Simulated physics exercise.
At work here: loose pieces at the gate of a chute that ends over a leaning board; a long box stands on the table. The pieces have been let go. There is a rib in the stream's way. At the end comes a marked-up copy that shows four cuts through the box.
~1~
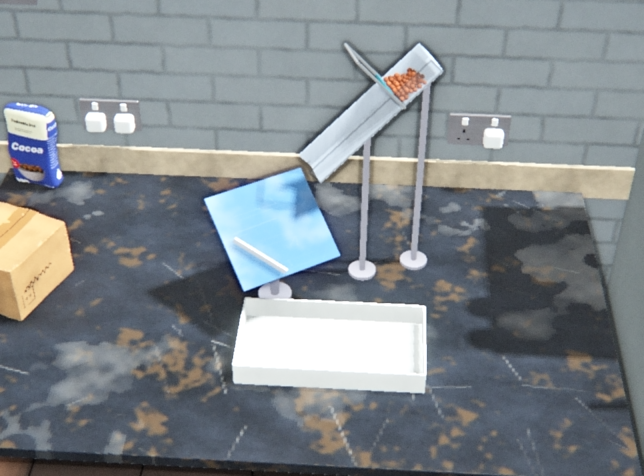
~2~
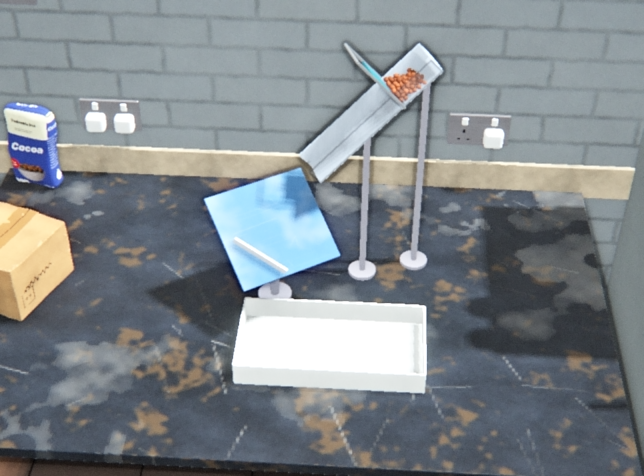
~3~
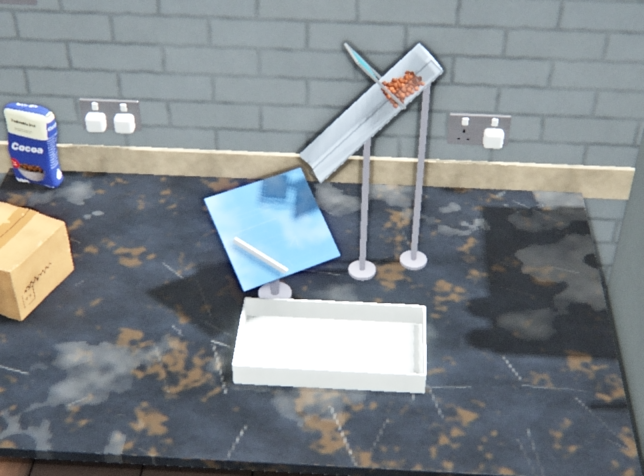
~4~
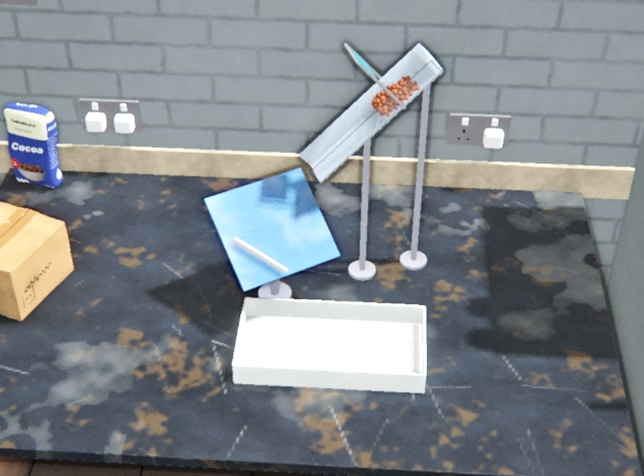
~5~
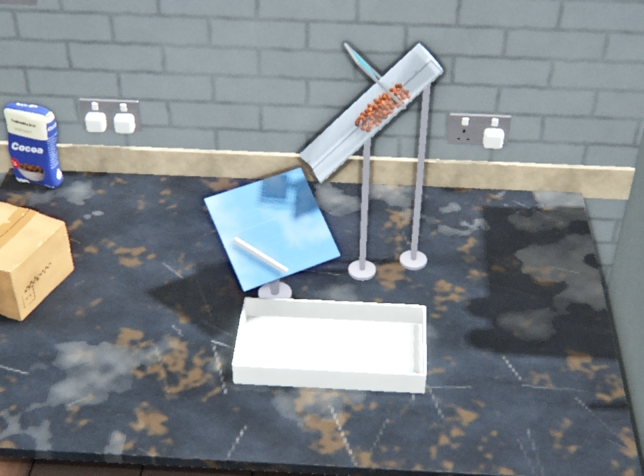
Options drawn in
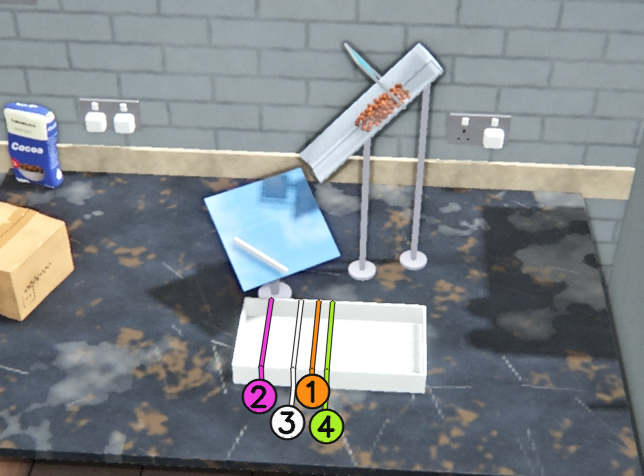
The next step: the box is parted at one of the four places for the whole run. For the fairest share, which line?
Best: 1.
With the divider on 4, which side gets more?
More lands on the left.
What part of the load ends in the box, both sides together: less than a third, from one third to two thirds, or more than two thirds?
More than two thirds.
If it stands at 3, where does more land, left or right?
The right side.
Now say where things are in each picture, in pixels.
The first frame shows load behind the gate at (406, 83), clay pellets; lip of the chute at (316, 174), sloping fairly steeply.
The second frame shows middle of the board at (273, 228), tilted fairly steeply; middle of its low edge at (293, 273); of its high edge at (254, 183).
The third frame shows front corners of the box at (233, 365) and (425, 375), empty; front of the load at (395, 105).
The fourth frame shows middle of the load at (390, 96); its front at (374, 104), about a quarter of the way to the lip; rib from (235, 238) to (288, 270).
The fifth frame shows middle of the load at (384, 108); its front at (357, 124), about half of the way to the lip.
On the marked copy, line 1 crosses the front rim at (312, 369); line 2 crosses the front rim at (261, 366); line 3 crosses the front rim at (293, 368); line 4 crosses the front rim at (326, 370).
With 1, of what is caught, about two thirds on the left of the divider, about a third on the right.
With 2, of what is caught, a stray few on the left of the divider, nearly all on the right.
With 3, of what is caught, a small part on the left of the divider, nearly all on the right.
With 4, of what is caught, nearly all on the left of the divider, a stray few on the right.
